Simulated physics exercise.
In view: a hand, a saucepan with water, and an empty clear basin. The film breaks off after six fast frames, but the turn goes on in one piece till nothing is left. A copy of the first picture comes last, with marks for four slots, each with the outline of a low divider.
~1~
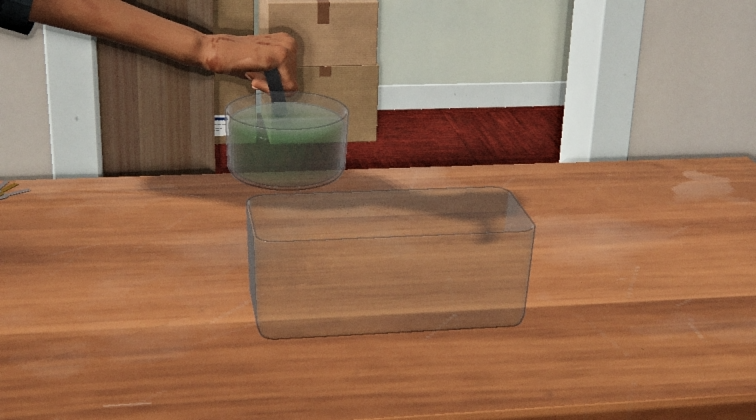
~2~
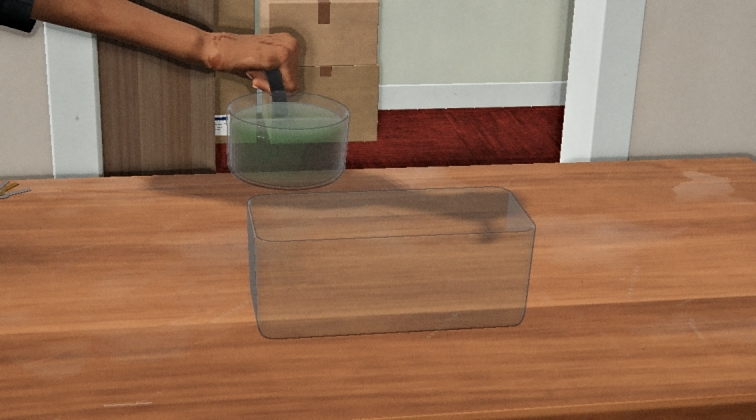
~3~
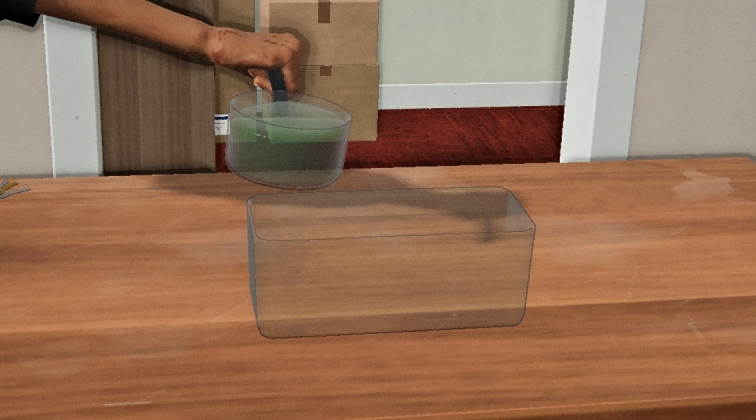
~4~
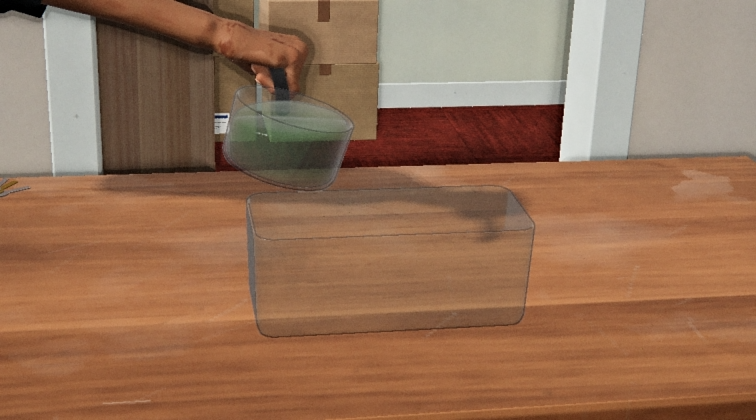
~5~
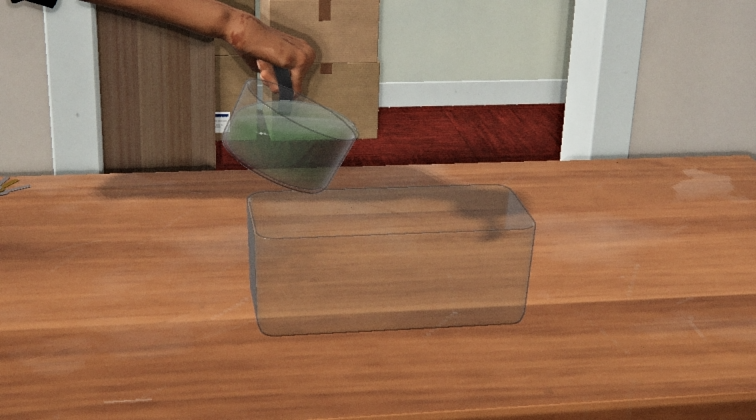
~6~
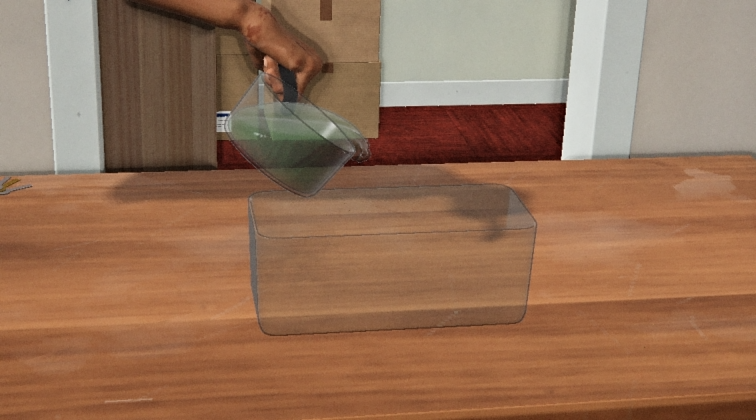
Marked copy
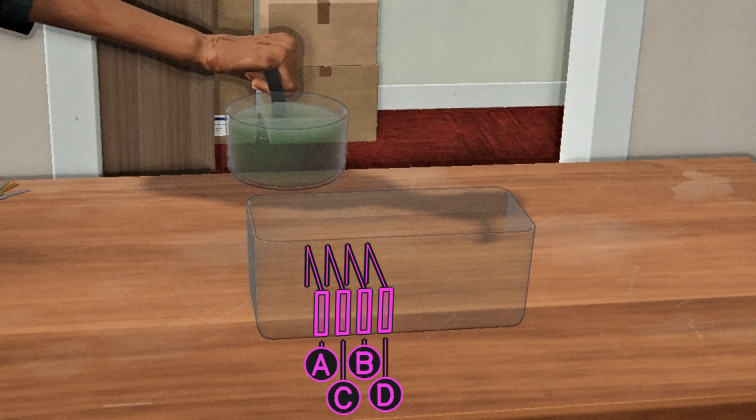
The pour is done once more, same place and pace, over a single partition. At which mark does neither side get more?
The best slot is D.
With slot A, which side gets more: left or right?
More ends on the right.
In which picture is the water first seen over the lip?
Picture 5.
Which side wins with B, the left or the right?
More ends on the right.
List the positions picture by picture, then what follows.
The first picture shows upright, lip at (345, 108); basin from (257, 336) to (523, 322); nothing has left yet.
The second picture shows upright, lip at (347, 109); nothing has left yet.
The third picture shows tipped about 7°, lip at (349, 114); nothing has left yet.
The fourth picture shows tipped about 15°, lip at (351, 121); nothing has left yet.
The fifth picture shows tipped about 26°, lip at (353, 132); water is over the lip, down to (353, 132).
The sixth picture shows tipped about 39°, lip at (353, 145); water is over the lip, down to (364, 155).
On the marked copy, A at (321, 342); B at (364, 340); C at (343, 341); D at (385, 338).
With A, about 5 % ends left of the wall and 95 % right of it.
With B, about 27 % ends left of the wall and 72 % right of it.
With C, about 16 % ends left of the wall and 83 % right of it.
With D, about 50 % ends left of the wall and 48 % right of it.
